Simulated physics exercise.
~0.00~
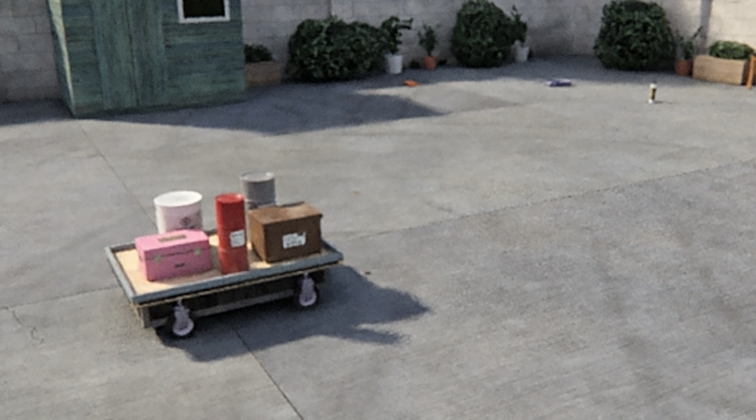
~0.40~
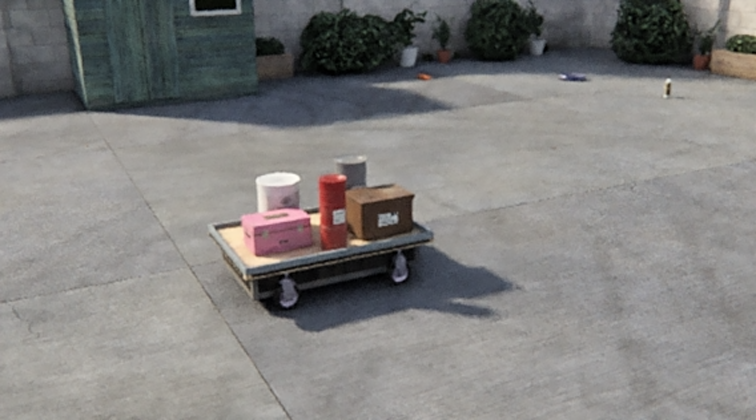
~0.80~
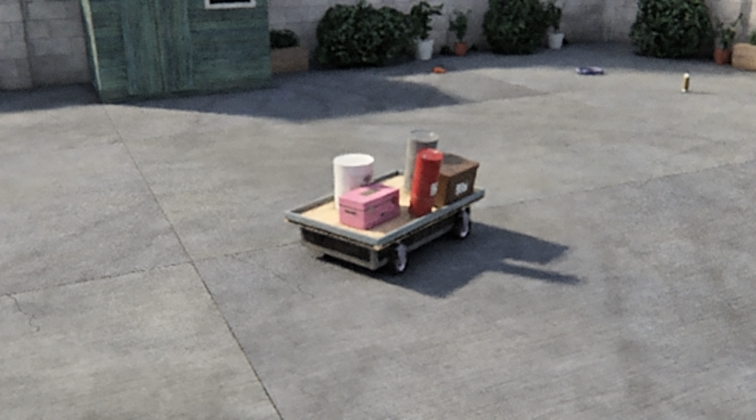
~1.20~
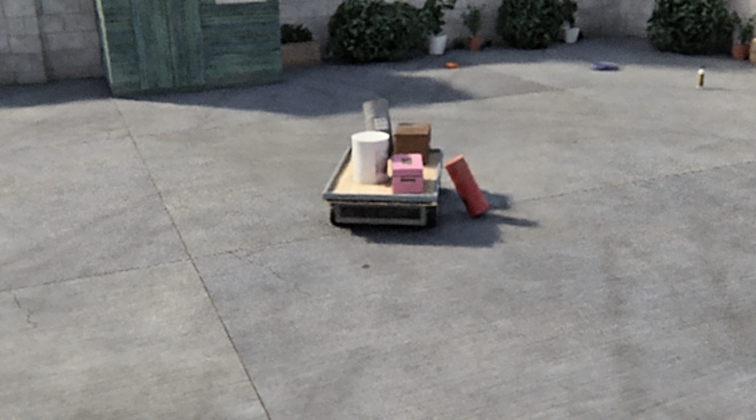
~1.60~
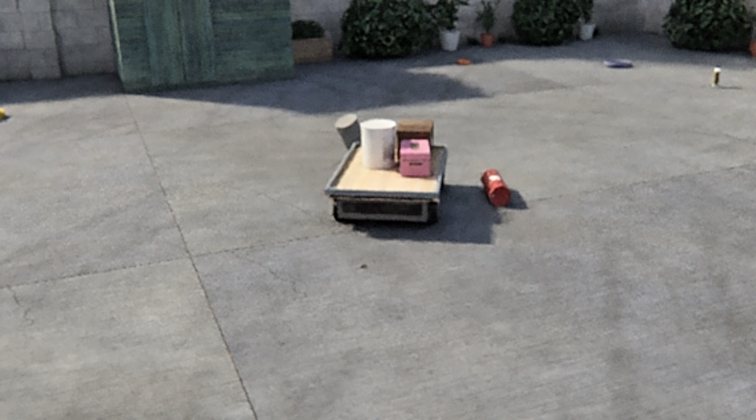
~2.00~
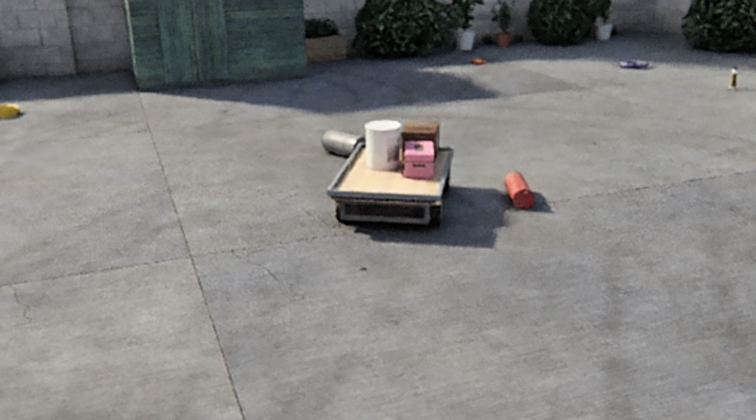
A low flat cart with a raised rim rolls to the right across a sunlit grey paved yard, seen from above, with a green shed, shrubs and pots along the back wall. It carries a white pail, a pink toolbox, a red canister, a brown box and a grey canister. The cart swings away from the viewer, and the red canister leans and tumbles off the right side. As the cart stops, the pink toolbox and white pail slide forward and the grey canister tips off the far side. Both canisters end lying on the ground, while the other three items remain aboard.
